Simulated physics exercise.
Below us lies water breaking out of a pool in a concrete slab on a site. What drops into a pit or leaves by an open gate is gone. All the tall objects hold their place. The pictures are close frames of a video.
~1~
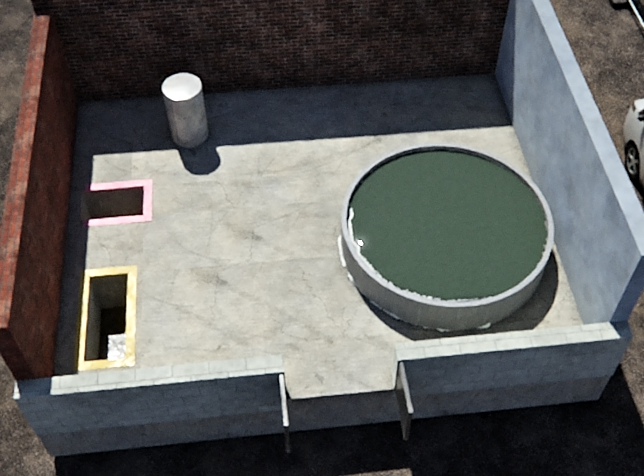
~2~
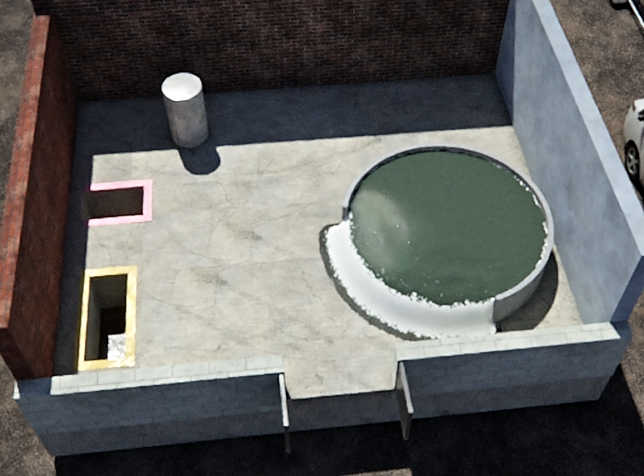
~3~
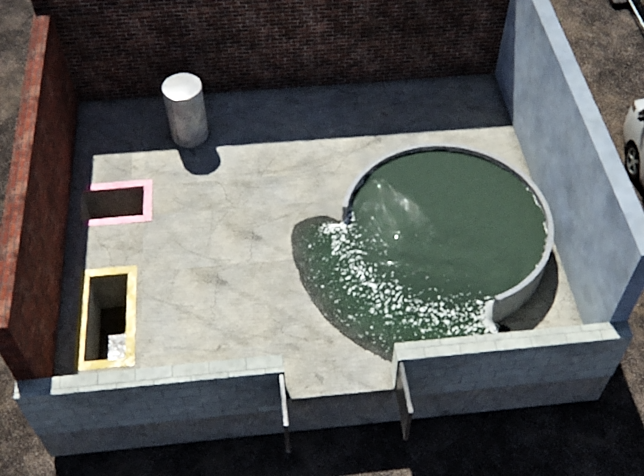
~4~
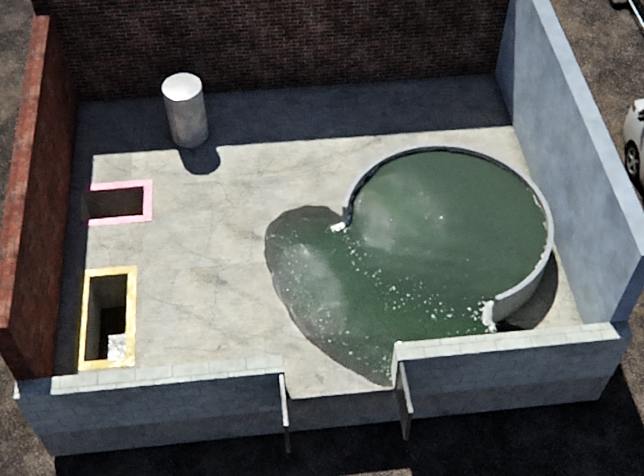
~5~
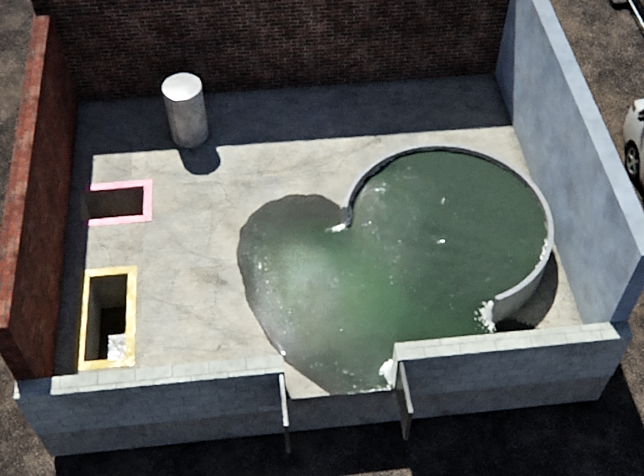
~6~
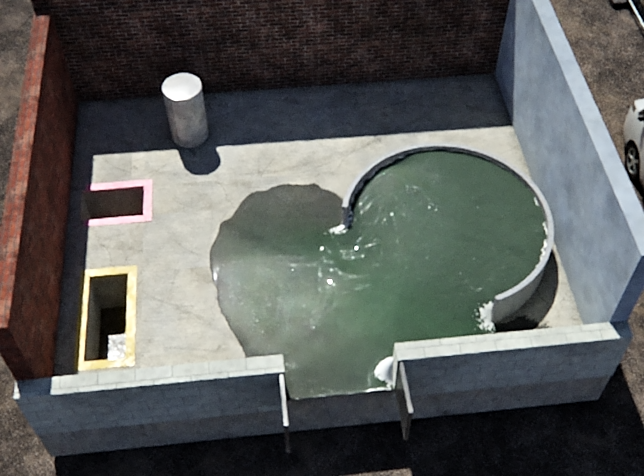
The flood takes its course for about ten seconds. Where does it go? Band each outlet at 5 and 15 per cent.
The gate takes above 15 %; the yellow pit takes above 15 %; the pink pit takes between 5 and 15 %.
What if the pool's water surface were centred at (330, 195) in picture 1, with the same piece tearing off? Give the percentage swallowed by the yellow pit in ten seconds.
Parts in a hundred: Yellow 45.
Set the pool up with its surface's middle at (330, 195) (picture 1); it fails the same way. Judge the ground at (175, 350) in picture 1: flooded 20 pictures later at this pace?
At that place: Under water.
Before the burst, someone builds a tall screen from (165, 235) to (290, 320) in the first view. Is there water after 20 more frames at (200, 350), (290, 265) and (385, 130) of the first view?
In turn: Awash, under water, no water.
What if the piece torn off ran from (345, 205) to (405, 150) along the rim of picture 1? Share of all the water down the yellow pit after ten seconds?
Parts in a hundred: Yellow 6.
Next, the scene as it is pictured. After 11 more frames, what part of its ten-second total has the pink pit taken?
Near 5 in a hundred.
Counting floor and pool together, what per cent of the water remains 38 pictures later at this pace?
I make it 50 per cent.
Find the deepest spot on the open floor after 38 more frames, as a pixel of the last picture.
Close to (544, 311).
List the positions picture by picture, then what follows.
The round pool at (446, 222) is whole and still, in the first frame.
The front is at (328, 230), out from the gap at (386, 300), in the second frame.
The front is at (303, 226), out from the gap at (386, 302), in the third frame.
Water pours out at (386, 303) and has run to (283, 222), in the fourth frame.
The front is at (258, 217), out from the gap at (386, 303), in the fifth frame.
The front is at (257, 202), out from the gap at (386, 303), in the sixth frame.
A moment on, water covers 40 % of the floor; the gate 3 %, the yellow pit 0 %, the pink pit 0 %.
Next, water covers 45 % of the floor; the gate 7 %, the yellow pit 2 %, the pink pit 0 %.
Then, water covers 50 % of the floor; the gate 14 %, the yellow pit 13 %, the pink pit 1 %.
Later, water covers 60 % of the floor; the gate 18 %, the yellow pit 27 %, the pink pit 4 %.
In the end, water covers 80 % of the floor; the gate 21 %, the yellow pit 34 %, the pink pit 7 %.
